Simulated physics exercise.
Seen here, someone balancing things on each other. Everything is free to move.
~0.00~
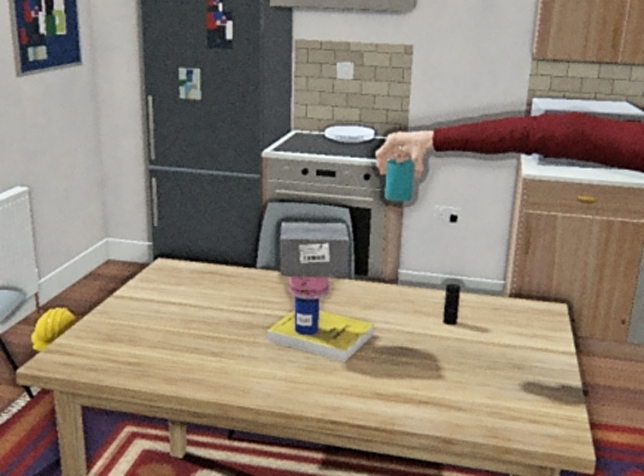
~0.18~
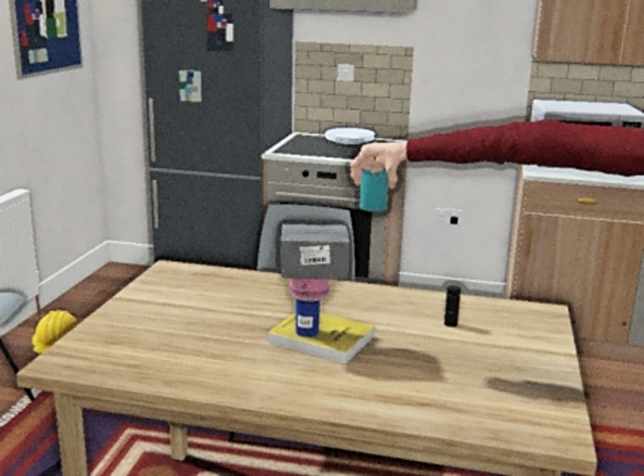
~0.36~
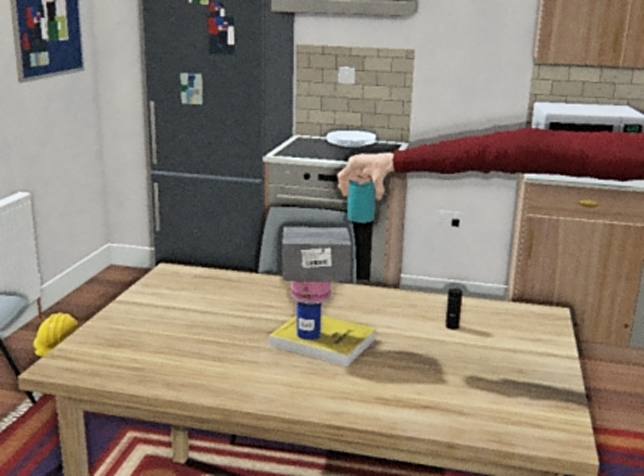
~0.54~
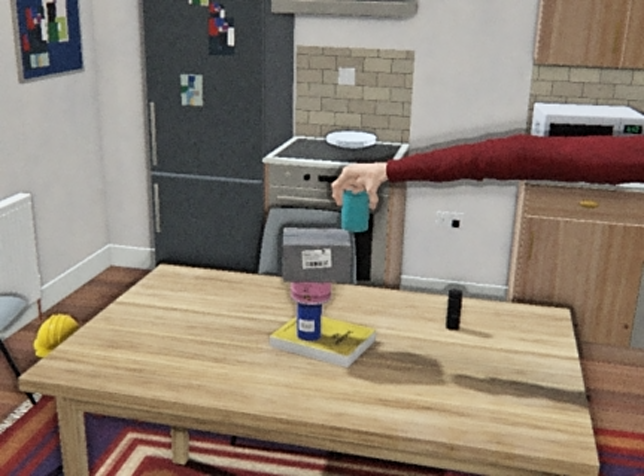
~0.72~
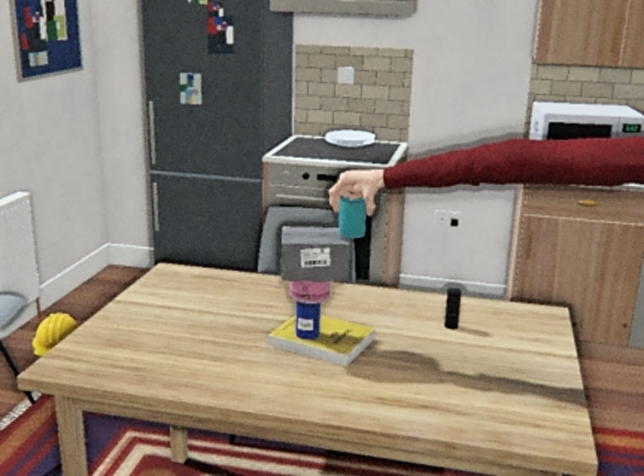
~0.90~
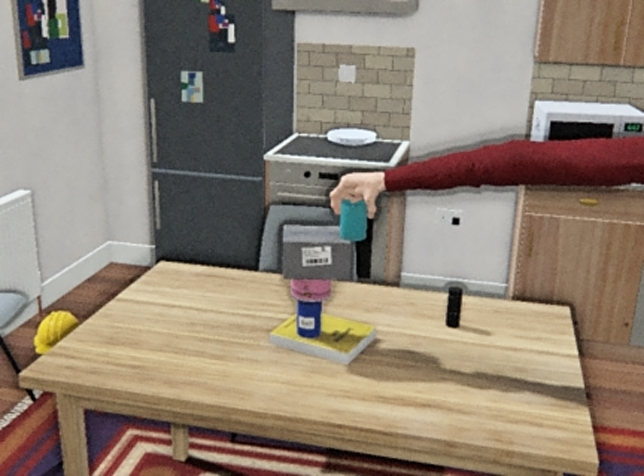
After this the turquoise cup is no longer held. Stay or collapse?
It loses its balance.
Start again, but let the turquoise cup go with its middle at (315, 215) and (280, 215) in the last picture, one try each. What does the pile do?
In the first case it stays up; in the second case it loses its balance.
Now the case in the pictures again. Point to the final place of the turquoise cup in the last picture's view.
At about (387, 375).
By 1.40 s, turquoise cup now fallen.
By 2.10 s, things are still on the move.
When it is over (4.0 s), fallen, turquoise cup; the other 5 as before. End places, in pixels of the last picture, turquoise cup near (387, 375). The pile comes apart.
